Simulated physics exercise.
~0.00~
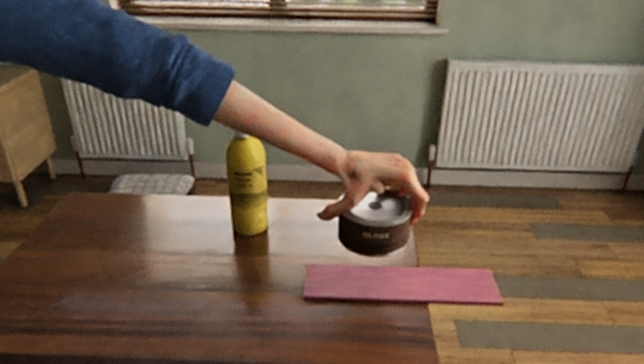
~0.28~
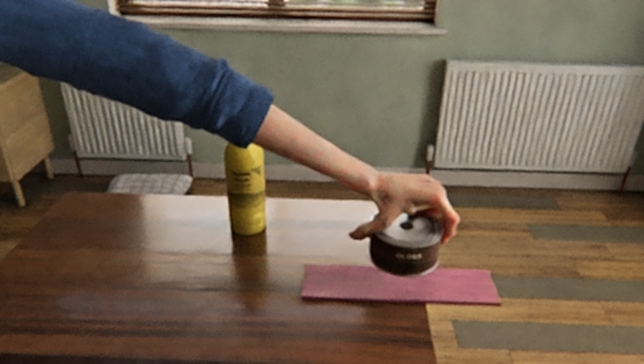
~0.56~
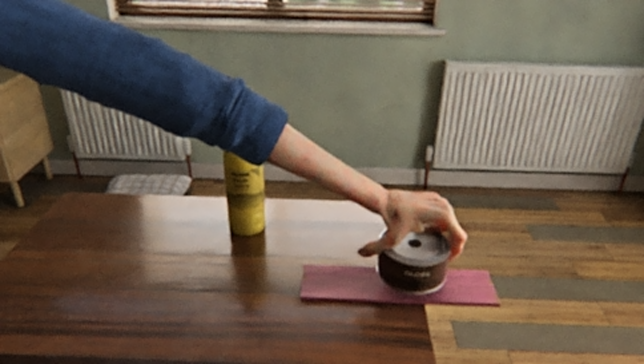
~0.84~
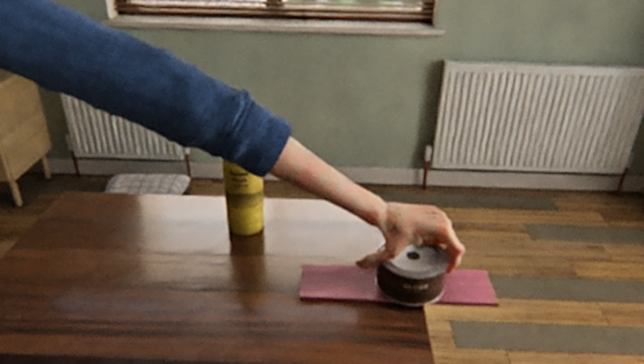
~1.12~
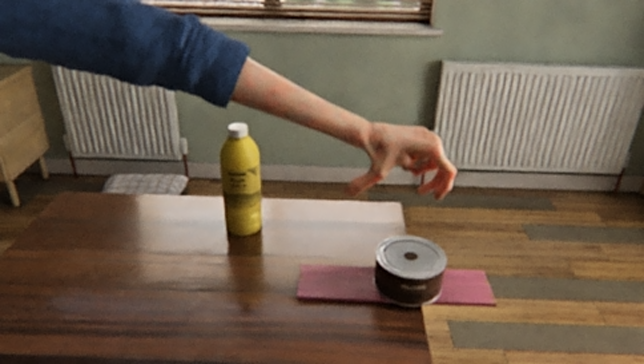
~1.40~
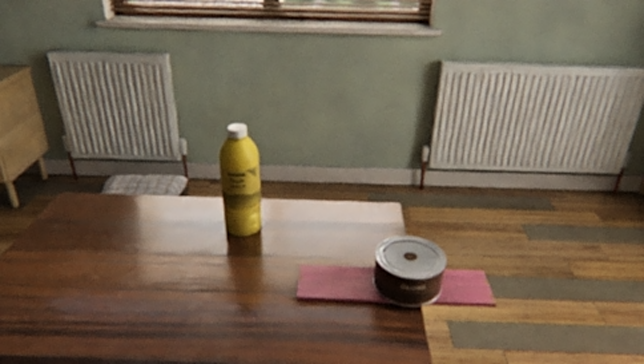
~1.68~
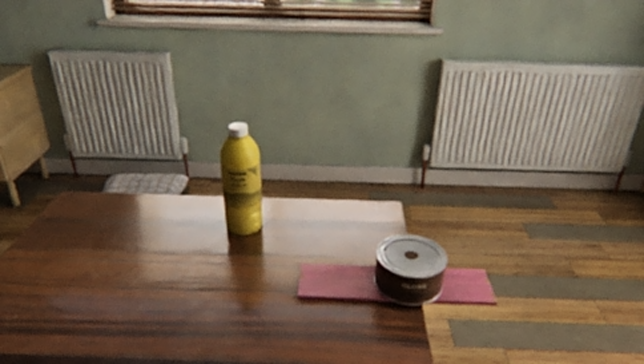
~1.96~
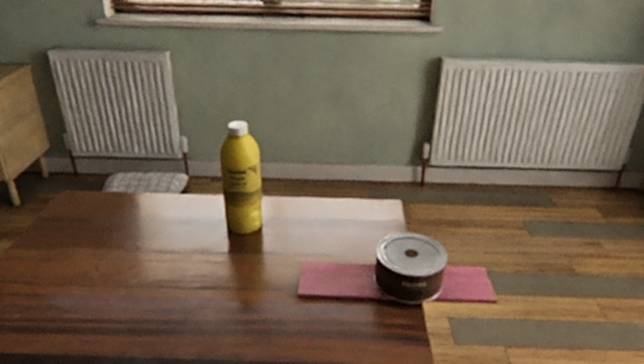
On a wooden table indoors, a hand lowers a brown tub onto an overhanging pink plank and withdraws, leaving everything resting still.
